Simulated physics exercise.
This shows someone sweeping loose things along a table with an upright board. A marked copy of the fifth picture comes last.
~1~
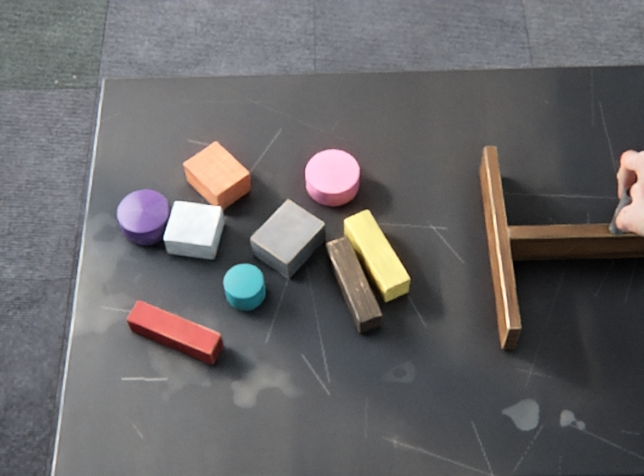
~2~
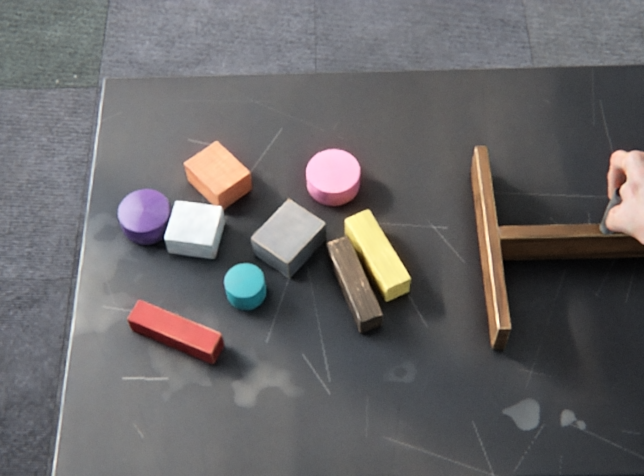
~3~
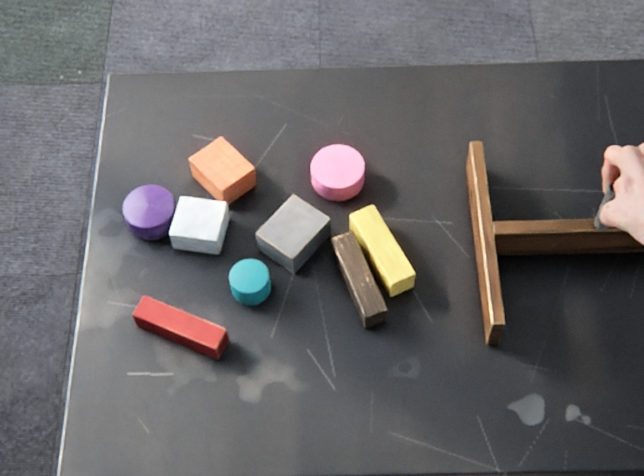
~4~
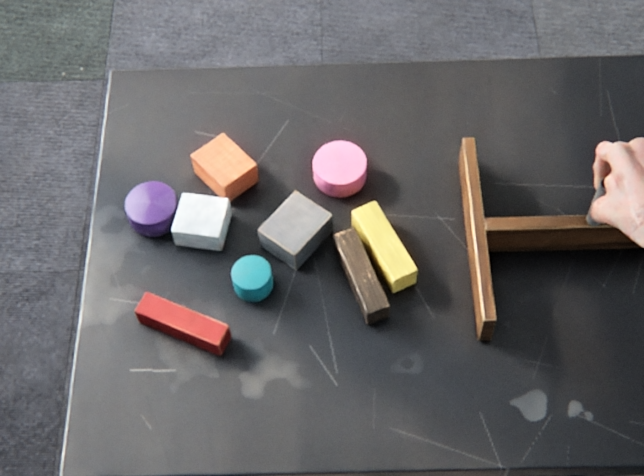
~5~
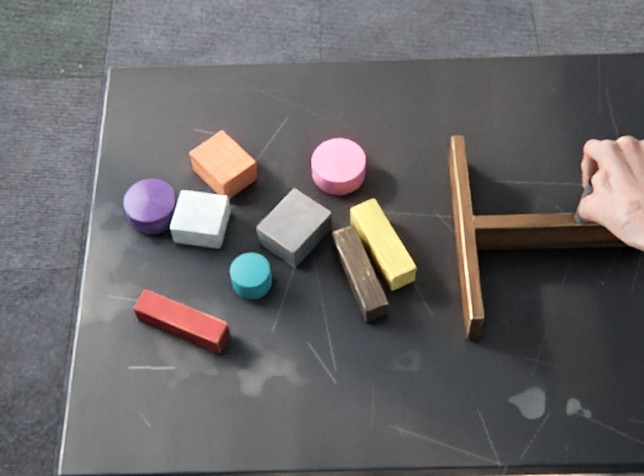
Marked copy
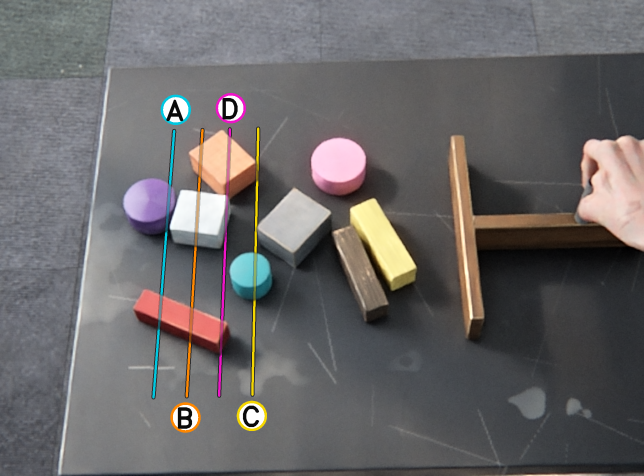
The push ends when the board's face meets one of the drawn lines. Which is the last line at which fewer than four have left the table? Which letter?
It should halt at A.
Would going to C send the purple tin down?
No.
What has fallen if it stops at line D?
The purple tin goes over.
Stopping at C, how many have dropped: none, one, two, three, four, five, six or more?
In all, none.
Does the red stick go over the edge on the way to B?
No.
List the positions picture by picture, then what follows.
In the first frame, pink tin (333, 179); black bar (353, 285); turquoise tin (245, 288).
In the second frame, board (493, 232); red stick (176, 332).
In the third frame, board (486, 227); purple tin (150, 213).
In the fourth frame, board (479, 224); yellow bar (384, 247).
In the fifth frame, board (467, 222); pink tin (339, 167); black bar (359, 273); turquoise tin (251, 277).
On the marked copy, A at (165, 253); B at (195, 252); C at (256, 251); D at (225, 252).
Taking A. A third of the way, board (357, 225); pink tin (321, 168); black bar (312, 276).
Two thirds of the way, board (248, 228); purple tin (97, 189); white block (128, 218).
When it is over, board (163, 230); white block over the edge; purple tin over the edge; two fallen.
As for the rest, B is within the limit but short; C is within the limit but short; D is within the limit but short.
